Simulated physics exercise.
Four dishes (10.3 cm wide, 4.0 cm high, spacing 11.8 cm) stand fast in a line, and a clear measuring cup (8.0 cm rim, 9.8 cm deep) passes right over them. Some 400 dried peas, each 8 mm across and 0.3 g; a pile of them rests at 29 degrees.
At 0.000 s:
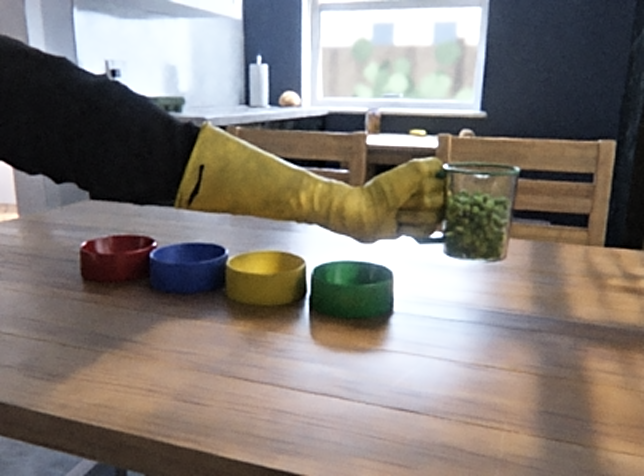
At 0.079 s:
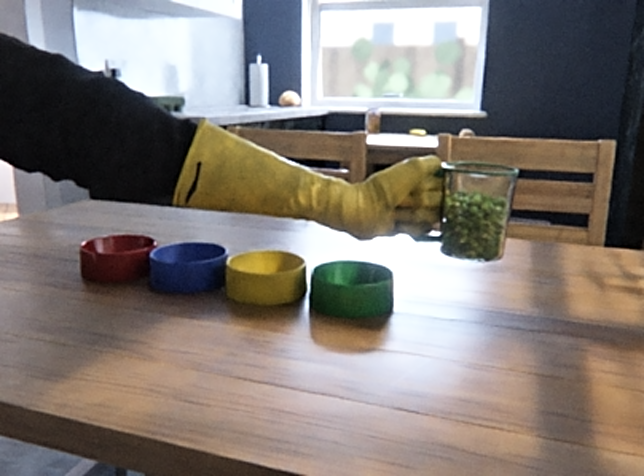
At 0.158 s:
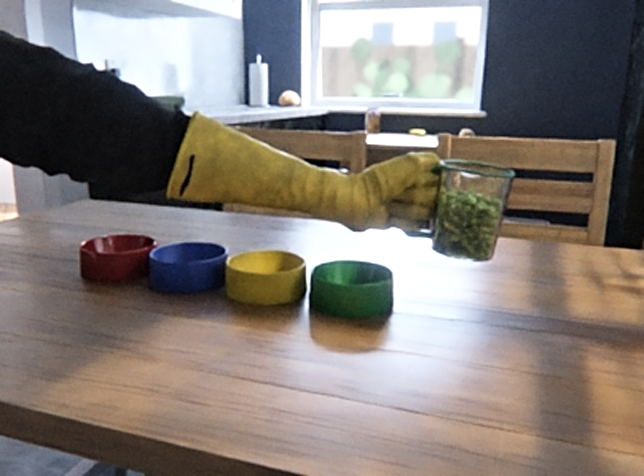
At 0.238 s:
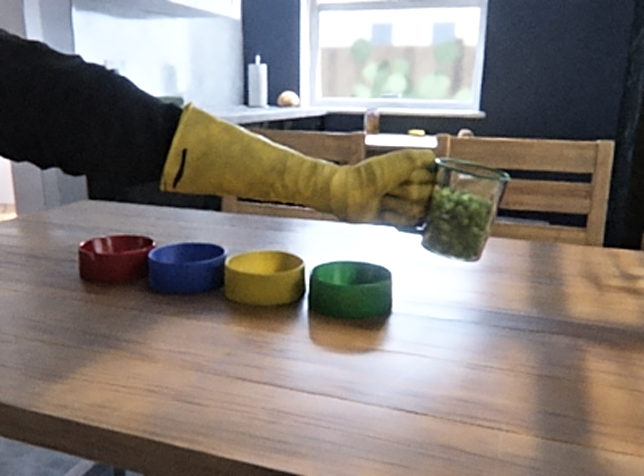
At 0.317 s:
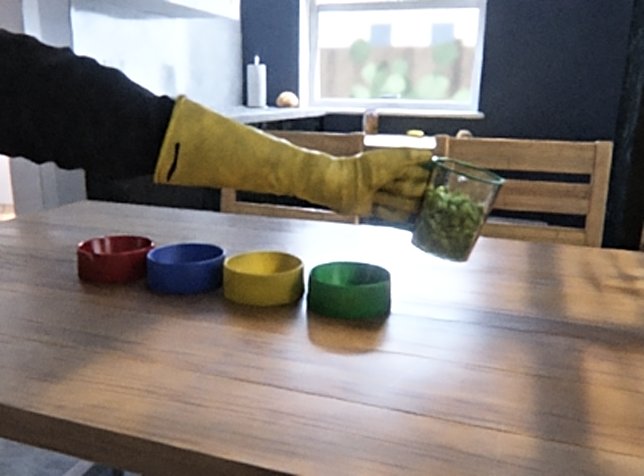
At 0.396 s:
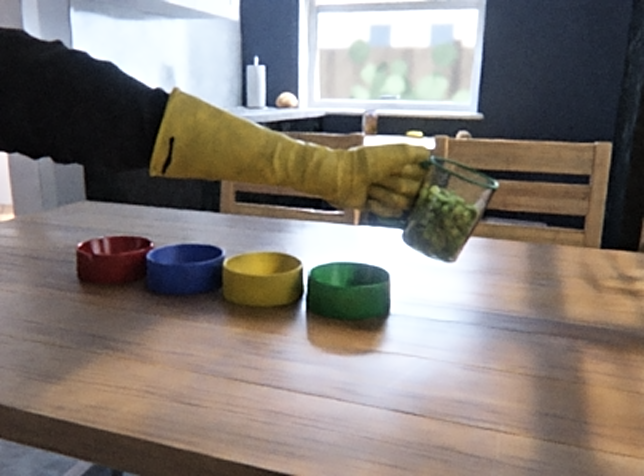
Gloved hand moving a clear cup of green dried peas slowly left while tilting it, beside four coloured dishes on a table.
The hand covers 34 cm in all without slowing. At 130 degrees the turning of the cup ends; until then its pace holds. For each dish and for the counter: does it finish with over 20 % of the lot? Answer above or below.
Red: Below, blue: Below, green: Above, yellow: Below, counter: Below.
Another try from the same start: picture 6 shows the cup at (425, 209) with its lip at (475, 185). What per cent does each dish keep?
Red 0, blue 0, green 0, yellow 90.
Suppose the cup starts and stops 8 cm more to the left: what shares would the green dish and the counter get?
Then: Green 30, counter 20.
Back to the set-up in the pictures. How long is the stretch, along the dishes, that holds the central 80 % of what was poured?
About 7 cm.
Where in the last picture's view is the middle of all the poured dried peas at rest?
At about (351, 286).
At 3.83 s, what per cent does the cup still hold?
Roughly 0 per cent.
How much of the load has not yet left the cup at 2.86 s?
Some 0 per cent of the load.
Then, at 1.88 s, tilt 109 degrees; cup holds 80 %, green 15 %.
After 2.86 s, tilt 130 degrees; cup holds 0 %, green 95 %.
After 3.83 s, tilt 130 degrees; cup holds 0 %, green 95 %.
In the end, at 4.1 s, red 0 %, blue 0 %, green 95 %, yellow 0 %, counter 5 %.
